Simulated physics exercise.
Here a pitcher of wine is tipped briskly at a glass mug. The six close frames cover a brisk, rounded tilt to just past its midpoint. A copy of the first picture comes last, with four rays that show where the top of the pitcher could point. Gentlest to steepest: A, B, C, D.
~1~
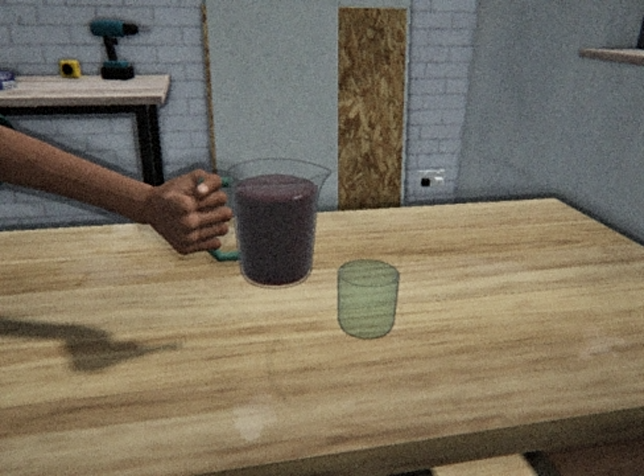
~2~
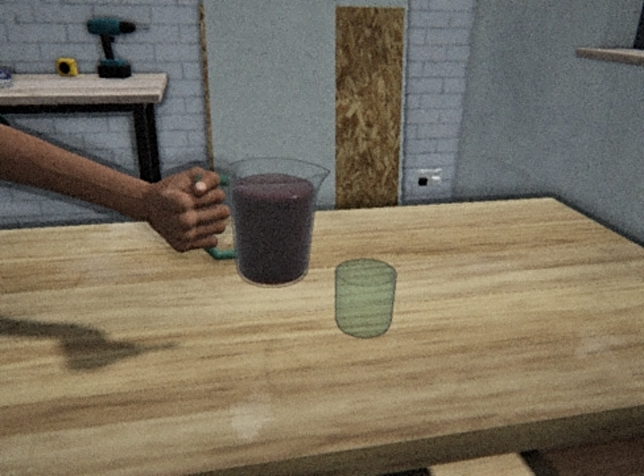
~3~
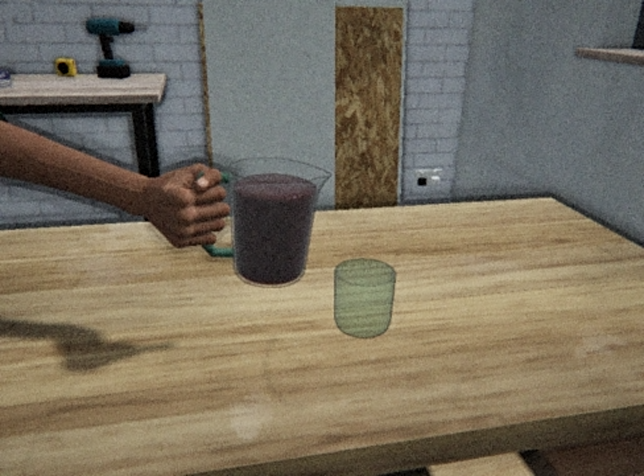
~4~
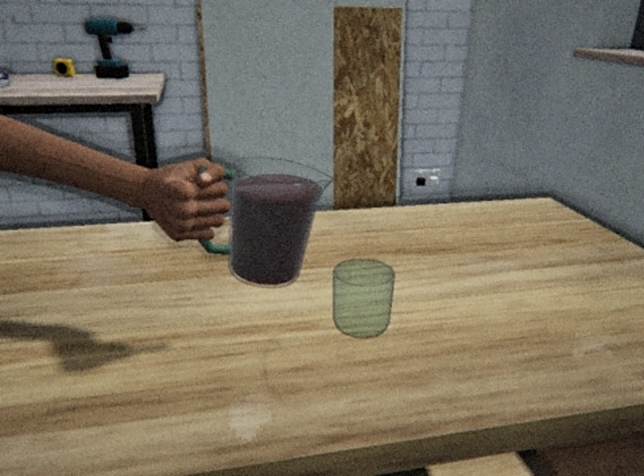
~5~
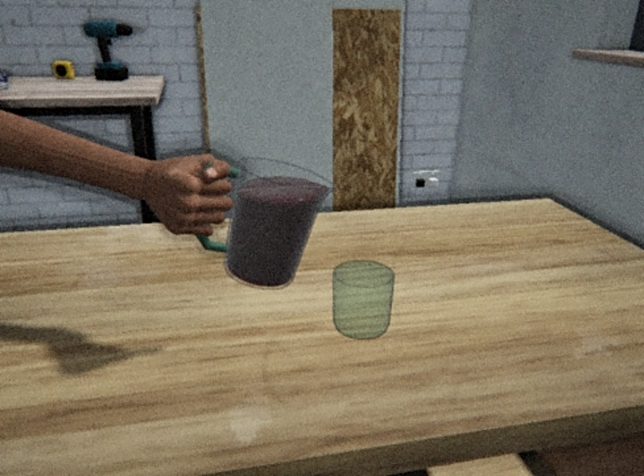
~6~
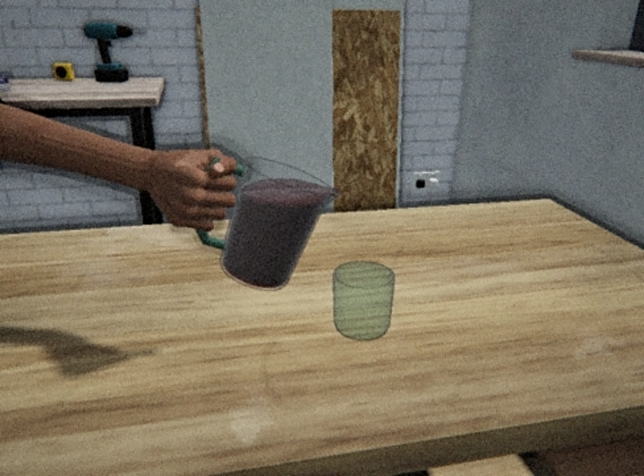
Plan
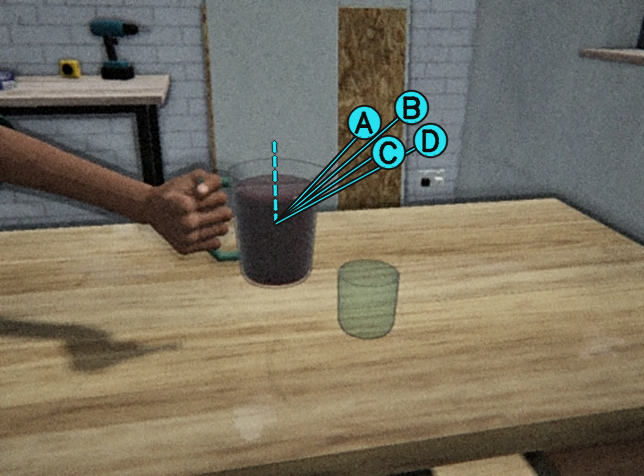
In a workshop, a hand holding a clear pitcher of dark liquid tilts it slightly rightward near an empty greenish glass.
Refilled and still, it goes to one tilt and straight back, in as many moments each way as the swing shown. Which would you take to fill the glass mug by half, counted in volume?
A is best.
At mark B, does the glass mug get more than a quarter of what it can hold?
Yes, it does.
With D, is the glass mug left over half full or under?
Over.
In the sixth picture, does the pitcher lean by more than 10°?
Yes, it does.
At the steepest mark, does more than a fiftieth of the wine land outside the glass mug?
Yes, it does.
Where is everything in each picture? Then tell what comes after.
In the first picture, upright, lip at (329, 171); rim of the glass mug round (369, 272); nothing has left yet.
In the second picture, upright, lip at (328, 171); nothing has left yet.
In the third picture, tipped about 4°, lip at (329, 173); nothing has left yet.
In the fourth picture, tipped about 9°, lip at (332, 178); nothing has left yet.
In the fifth picture, tipped about 14°, lip at (335, 186); nothing has left yet.
In the sixth picture, tipped about 20°, lip at (338, 193); nothing has left yet.
On the marked copy, A at (355, 138); B at (398, 117); C at (371, 157); D at (415, 148).
For mark A, the glass mug ends with about 49 % of what it can hold.
For mark B, the glass mug ends with about 67 % of what it can hold.
For mark C, the glass mug ends with about 82 % of what it can hold; 3 % of the wine is spilt.
For mark D, the glass mug ends with about 84 % of what it can hold; 13 % of the wine is spilt.
